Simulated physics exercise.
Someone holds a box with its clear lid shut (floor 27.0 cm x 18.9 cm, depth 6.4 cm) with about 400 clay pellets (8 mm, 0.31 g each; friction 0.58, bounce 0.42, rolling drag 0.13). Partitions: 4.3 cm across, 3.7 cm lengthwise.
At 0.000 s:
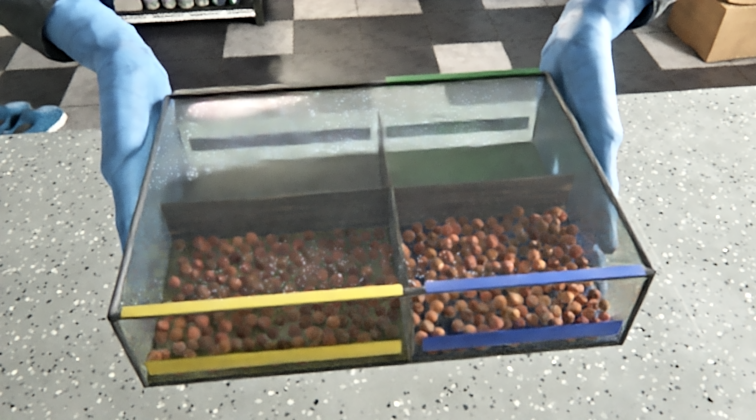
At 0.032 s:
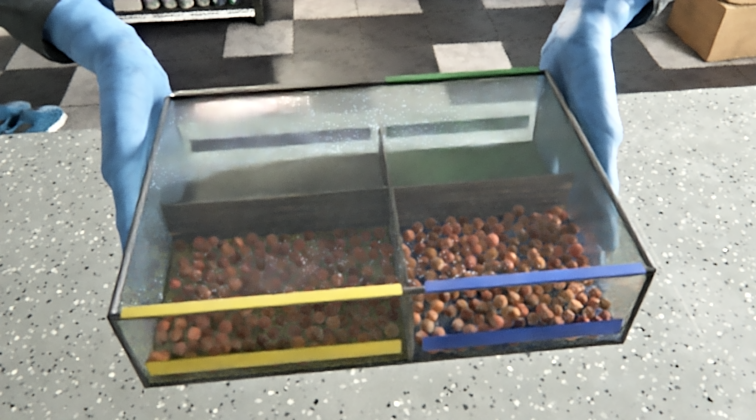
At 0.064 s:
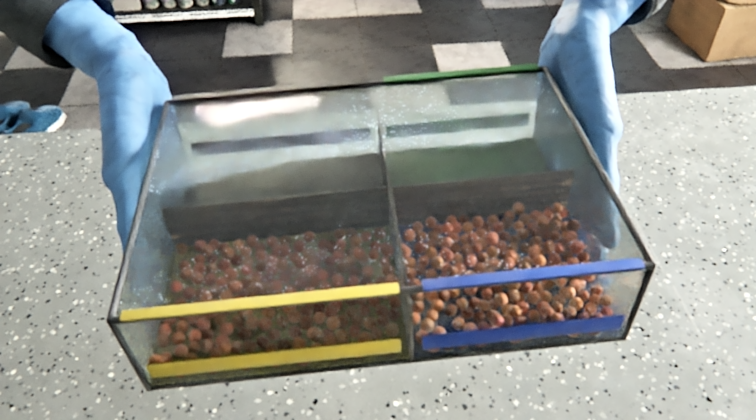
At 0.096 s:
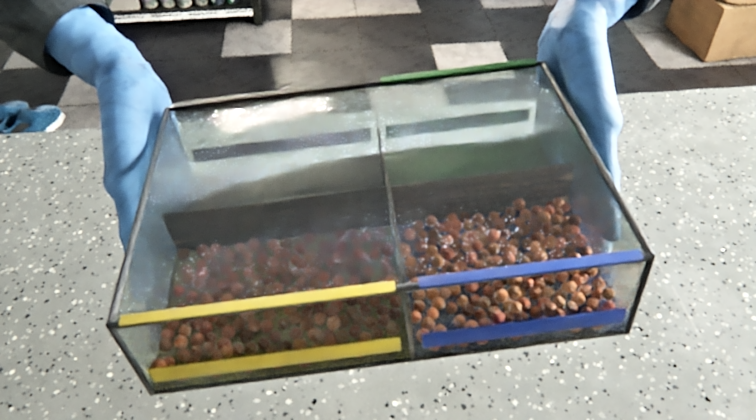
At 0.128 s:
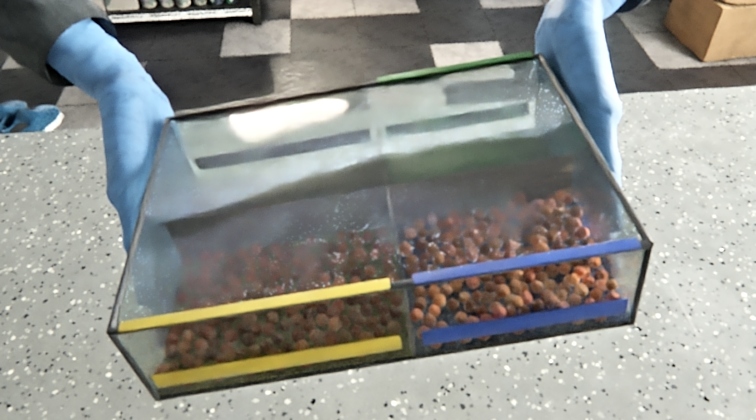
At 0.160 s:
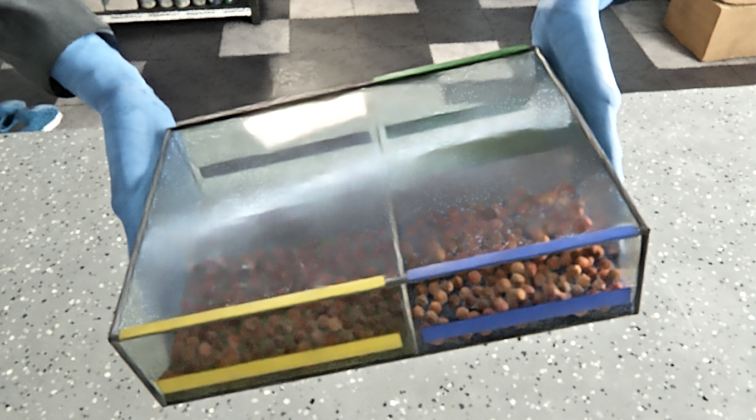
Clear-lidded glass box of reddish-brown pellets, marked with yellow and blue strips, tilting down to the left in blue-gloved hands.
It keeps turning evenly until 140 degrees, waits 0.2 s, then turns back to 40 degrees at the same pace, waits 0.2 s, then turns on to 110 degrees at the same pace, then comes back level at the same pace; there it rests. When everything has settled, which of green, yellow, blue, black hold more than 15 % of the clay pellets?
Green compartment: Not more, yellow compartment: More, blue compartment: Not more, black compartment: More.
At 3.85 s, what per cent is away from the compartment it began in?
Share outside original compartment at stated time: Approx. 60 %.
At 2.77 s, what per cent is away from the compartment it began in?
At that moment, I'd say around 60 percent.
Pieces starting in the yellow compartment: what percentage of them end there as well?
80 %, roughly.
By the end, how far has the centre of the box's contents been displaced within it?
The shift is roughly 13.0 cm.
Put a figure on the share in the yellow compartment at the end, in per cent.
Roughly 50 %.
Then, at 1.58 s, tilt 140 degrees; yellow 60 %, black 40 %; middle of all pieces near (469, 327).
Then, at 2.77 s, tilt 40 degrees; yellow 55 %, black 45 %; middle of all pieces near (244, 294).
Then, at 3.85 s, tilt 91 degrees; yellow 50 %, black 50 %; middle of all pieces near (376, 343).
Then, at 4.90 s, tilt 0 degrees; yellow 50 %, black 50 %; middle of all pieces near (197, 226).
At rest (5.5 s), green 0 %, yellow 50 %, blue 0 %, black 50 %.
